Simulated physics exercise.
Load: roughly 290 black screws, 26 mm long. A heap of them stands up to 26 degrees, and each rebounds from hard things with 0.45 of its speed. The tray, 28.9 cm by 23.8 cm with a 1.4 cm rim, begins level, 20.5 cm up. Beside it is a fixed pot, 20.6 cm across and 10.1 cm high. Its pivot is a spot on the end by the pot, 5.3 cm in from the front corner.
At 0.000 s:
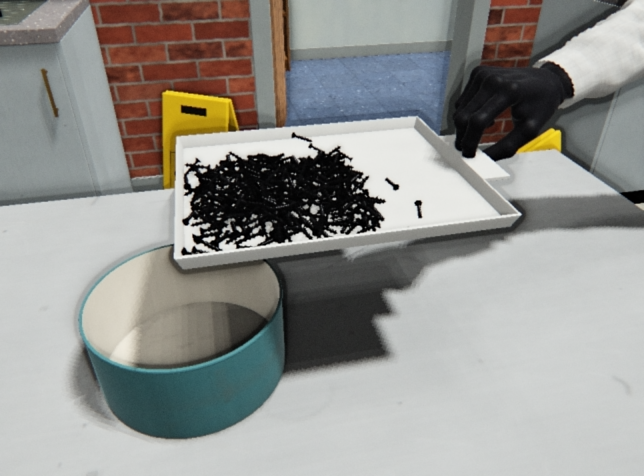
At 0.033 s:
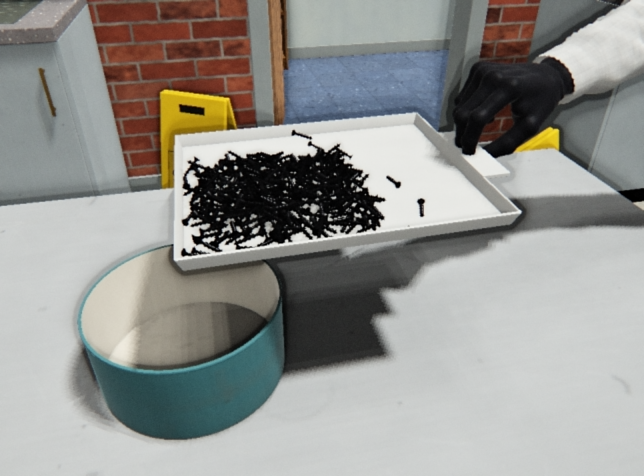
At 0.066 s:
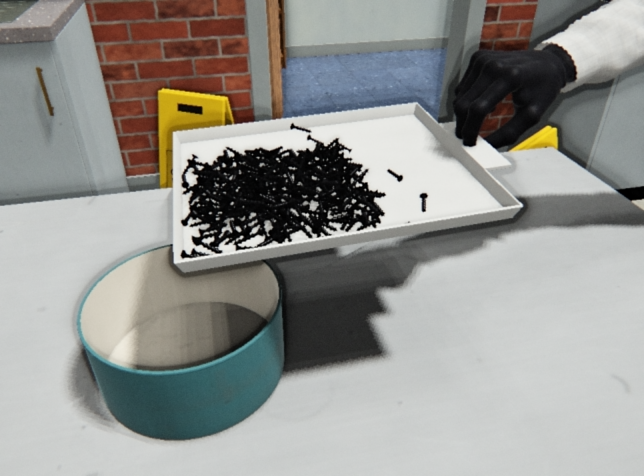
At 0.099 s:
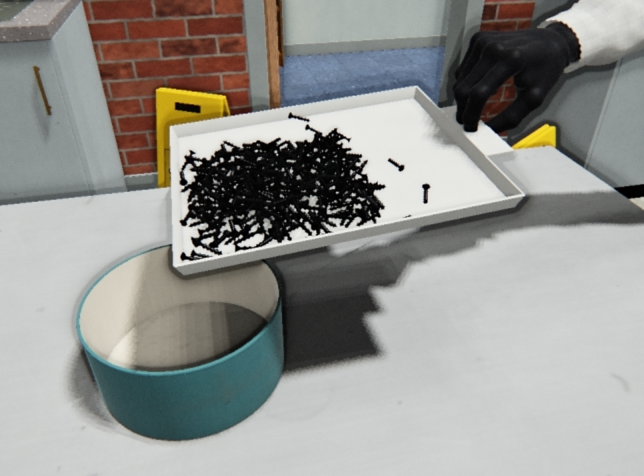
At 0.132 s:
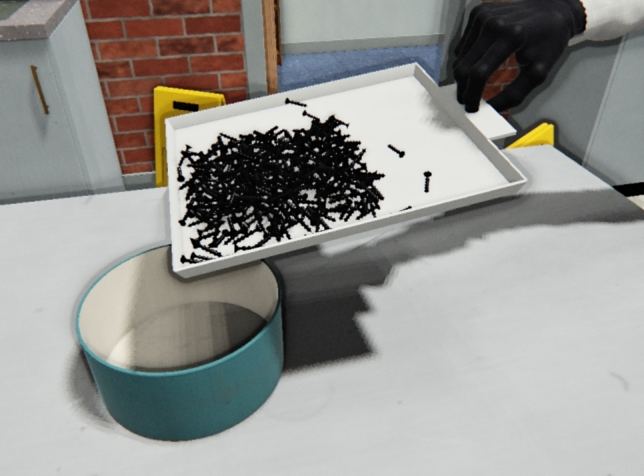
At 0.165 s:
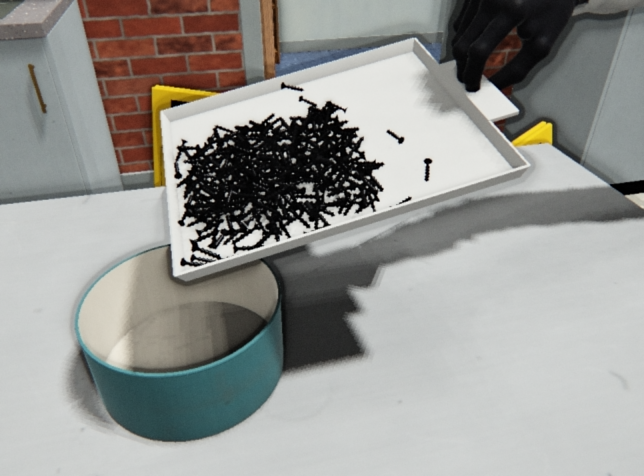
The clip opens on a gloved hand holding the right end of a white tray heaped with black screws, its left end over a teal pot on a pale table. The hand raises that end, slowly at first and then more steeply, tilting the tray down toward the pot while the heap barely shifts.
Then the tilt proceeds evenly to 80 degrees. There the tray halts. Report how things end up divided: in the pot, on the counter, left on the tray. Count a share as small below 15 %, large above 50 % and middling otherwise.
Pot: Middling. Counter: Large. Left on the tray: Small.
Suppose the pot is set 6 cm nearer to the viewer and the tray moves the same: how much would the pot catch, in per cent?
It would come to roughly 95 percent.
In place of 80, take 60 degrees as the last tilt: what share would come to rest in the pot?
Then about 30 per cent.
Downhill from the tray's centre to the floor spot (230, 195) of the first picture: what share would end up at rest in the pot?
That would be close to 70 per cent.
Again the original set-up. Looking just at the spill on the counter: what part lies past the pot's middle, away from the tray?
Share: Close to 80 %.
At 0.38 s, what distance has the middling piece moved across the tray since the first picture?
Roughly 2 cm.
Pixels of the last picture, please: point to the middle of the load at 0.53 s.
Roughly pixel (191, 224).
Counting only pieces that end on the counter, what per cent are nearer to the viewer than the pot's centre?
Roughly 100 per cent.
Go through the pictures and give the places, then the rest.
Tray tilt 0 degrees, front corners at (181, 254) and (513, 212); middle of the pieces at (290, 192); pot at (184, 296), in the first picture.
Tray tilt 1 degrees, front corners at (181, 256) and (514, 210); middle of the pieces at (289, 191), in the second picture.
Tray tilt 3 degrees, front corners at (181, 258) and (515, 204); middle of the pieces at (288, 188), in the third picture.
Tray tilt 6 degrees, front corners at (180, 261) and (517, 193), lowest corner left front; middle of the pieces at (287, 183), in the fourth picture.
Tray tilt 11 degrees, front corners at (180, 265) and (519, 179), lowest corner left front; middle of the pieces at (285, 176), in the fifth picture.
Tray tilt 16 degrees, front corners at (180, 269) and (522, 164), lowest corner left front; middle of the pieces at (282, 169); pot at (181, 298). The tray's pace is about 150 degrees a second, in the sixth picture.
Then, at 0.38 s, tilt 49 degrees; the tray holds 100 %, the pot 0 %.
After 0.53 s, tilt 71 degrees; the tray holds 90 %, the pot 0 %.
Then, at 0.80 s, tilt 80 degrees; the tray holds 0 %, the pot 25 %.
In the end, at 1.7 s, pot 25 %, counter 70 %, tray 0 %.
